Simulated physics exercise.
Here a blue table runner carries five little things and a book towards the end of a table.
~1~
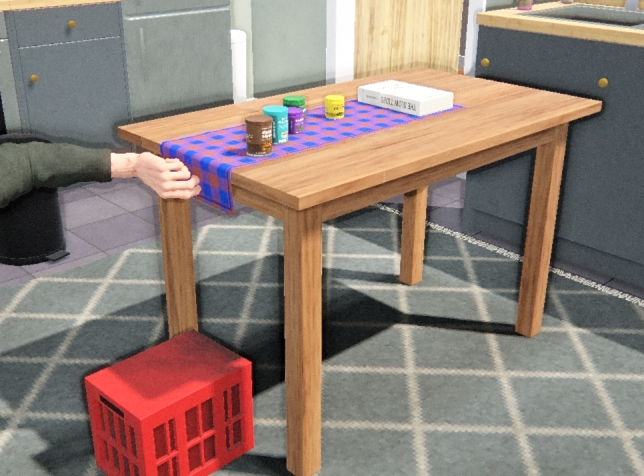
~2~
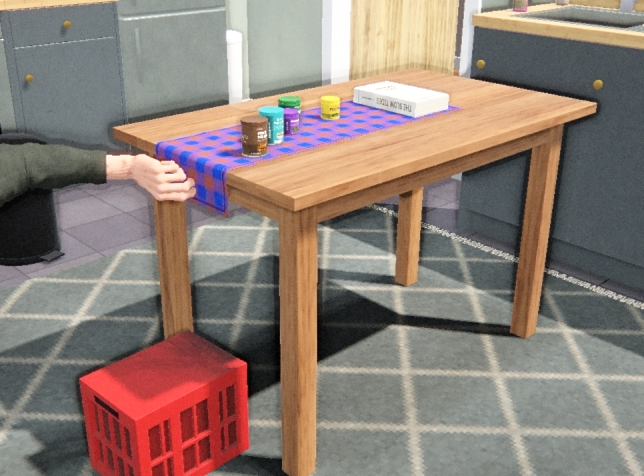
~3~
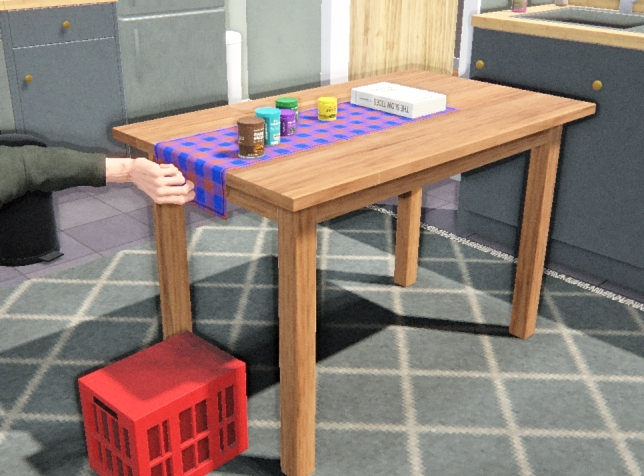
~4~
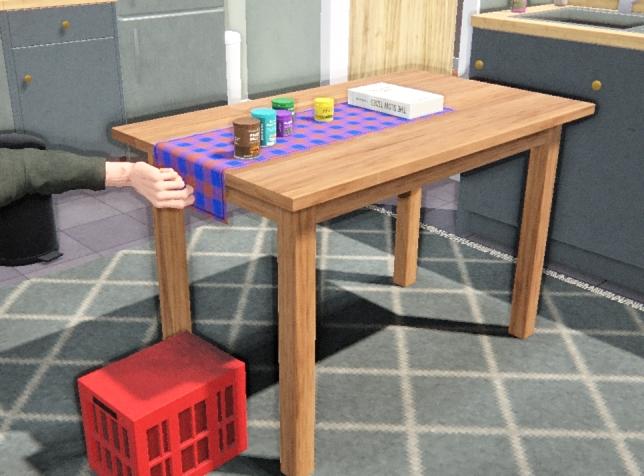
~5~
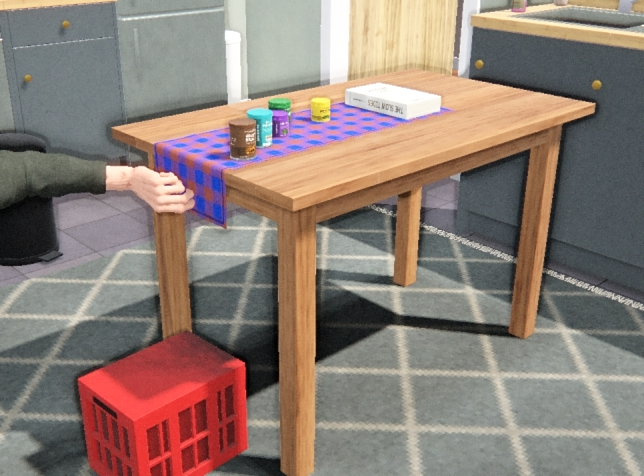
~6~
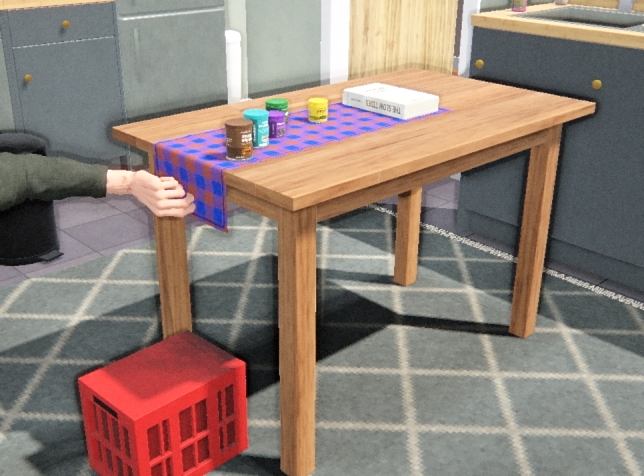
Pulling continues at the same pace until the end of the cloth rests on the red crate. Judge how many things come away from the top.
Four things come away.
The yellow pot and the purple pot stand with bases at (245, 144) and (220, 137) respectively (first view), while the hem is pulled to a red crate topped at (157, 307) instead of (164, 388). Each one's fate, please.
Result: Yellow pot gone, purple pot gone.
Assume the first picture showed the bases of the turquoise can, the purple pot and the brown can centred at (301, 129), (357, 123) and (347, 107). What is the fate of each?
You'd see the turquoise can go down, the purple pot hang on and the brown can hang on.
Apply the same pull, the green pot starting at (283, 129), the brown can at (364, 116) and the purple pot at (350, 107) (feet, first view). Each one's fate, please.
Outcome: The green pot is gone, the brown can is still in place, the purple pot is still in place.
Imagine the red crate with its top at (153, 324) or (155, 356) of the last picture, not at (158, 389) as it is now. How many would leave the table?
You'd get 2 and then 3.
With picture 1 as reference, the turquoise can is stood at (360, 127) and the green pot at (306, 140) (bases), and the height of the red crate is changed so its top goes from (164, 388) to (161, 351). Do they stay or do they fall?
Here's what happens: The turquoise can remains aboard, the green pot leaves its perch.
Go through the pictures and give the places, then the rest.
In the first picture, hem (234, 215); brown can (259, 118); turquoise can (276, 109); purple pot (293, 110); green pot (294, 98); yellow pot (335, 97); top of the crate (164, 388).
In the second picture, hem (228, 217); brown can (254, 119).
In the third picture, hem (227, 220); turquoise can (268, 111).
In the fourth picture, hem (228, 224); purple pot (281, 113); top of the crate (158, 390).
In the fifth picture, hem (227, 229); green pot (280, 100).
In the sixth picture, hem (228, 233); brown can (239, 122); turquoise can (256, 112); purple pot (274, 113); green pot (277, 101); yellow pot (318, 100).
Soon after, hem near (193, 305); brown can and turquoise can gone.
After that, hem near (194, 337); brown can, turquoise can and purple pot gone.
In the end, hem on the crate; brown can, turquoise can, purple pot and green pot gone. The answer is four.
